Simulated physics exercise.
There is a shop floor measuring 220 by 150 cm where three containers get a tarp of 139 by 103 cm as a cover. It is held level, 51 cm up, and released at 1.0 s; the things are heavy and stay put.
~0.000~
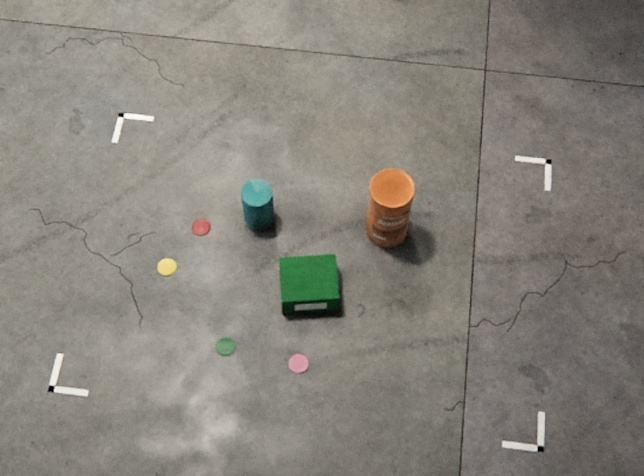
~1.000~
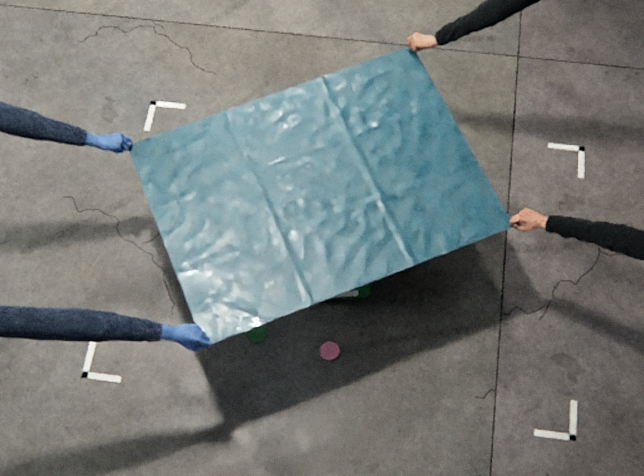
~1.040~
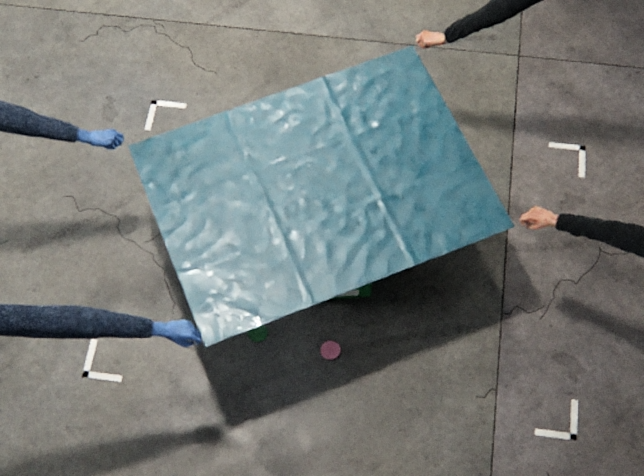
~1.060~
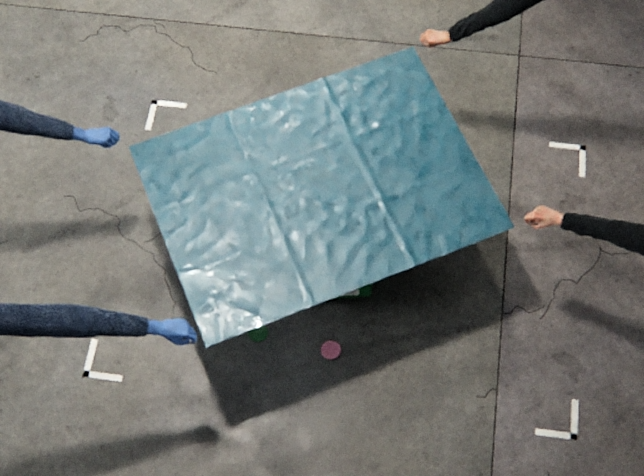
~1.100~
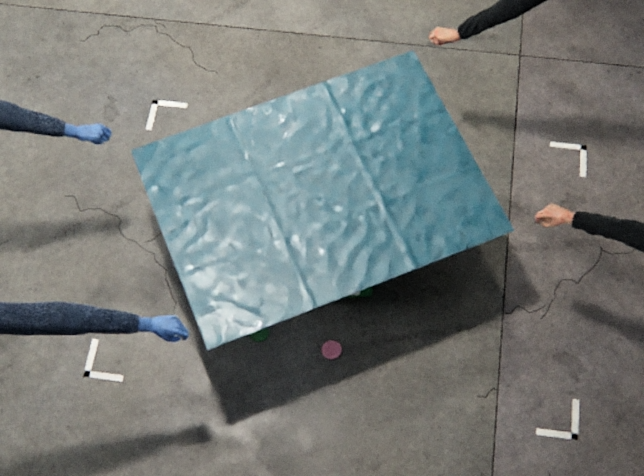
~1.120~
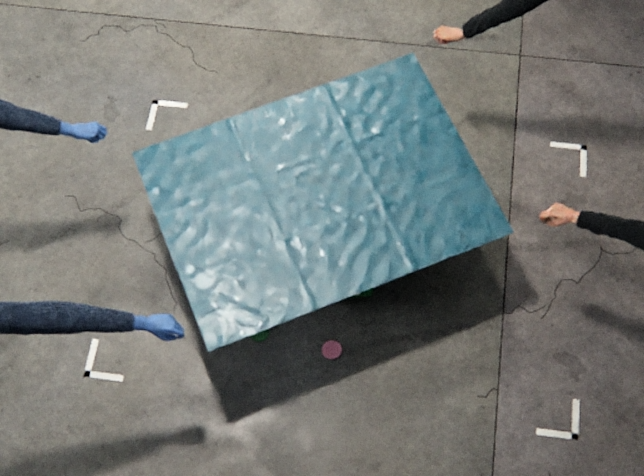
Blue tarp held level by four hands above containers on a concrete floor, then released and sinking slightly as the hands draw back.
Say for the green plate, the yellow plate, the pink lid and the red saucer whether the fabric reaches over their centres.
Result: Green plate vanishes under it, yellow plate vanishes under it, pink lid stays uncovered, red saucer vanishes under it.
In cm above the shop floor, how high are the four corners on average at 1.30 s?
12 cm.
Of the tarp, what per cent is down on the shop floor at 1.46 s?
Share in contact: About 20 per cent.
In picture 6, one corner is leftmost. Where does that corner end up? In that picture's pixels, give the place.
(169, 190).
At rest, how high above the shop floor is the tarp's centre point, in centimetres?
Roughly 22 cm high.
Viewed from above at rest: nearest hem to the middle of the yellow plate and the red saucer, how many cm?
The first ends up roughly 4 cm from the closest hem, the second roughly 18 cm.
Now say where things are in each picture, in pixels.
Green plate (226, 346); yellow plate (167, 267); pink lid (299, 363); red saucer (201, 227); green carton (309, 278), 13 cm tall; teal tub (257, 193), 24 cm tall; orange bin (392, 188), 41 cm tall, in the first picture.
Tarp corners (204, 347) (127, 146) (412, 45) (514, 227); highest point 51 cm, lowest 51 cm, in the second picture.
Tarp corners (205, 347) (128, 146); highest point 50 cm, lowest 50 cm, in the third picture.
Tarp corners (206, 348) (129, 147); highest point 49 cm, lowest 49 cm, in the fourth picture.
Tarp corners (208, 350) (131, 150); highest point 46 cm, lowest 46 cm, in the fifth picture.
Tarp corners (209, 352) (132, 153) (413, 53) (514, 233); highest point 45 cm, lowest 44 cm, in the sixth picture.
At 1.3 s, 0 % of it is down, spanning 158 by 147 cm, above yellow plate, red saucer, green plate.
At 1.5 s, 20 % of it is down, spanning 140 by 119 cm, above yellow plate, red saucer, green plate.
At 1.6 s, 20 % of it is down, spanning 144 by 116 cm, above yellow plate, red saucer, green plate.
At 1.8 s, 20 % of it is down, spanning 149 by 117 cm, above yellow plate, red saucer, green plate.
At 3.3 s, 20 % of it is down, spanning 143 by 117 cm, above yellow plate, red saucer, green plate.
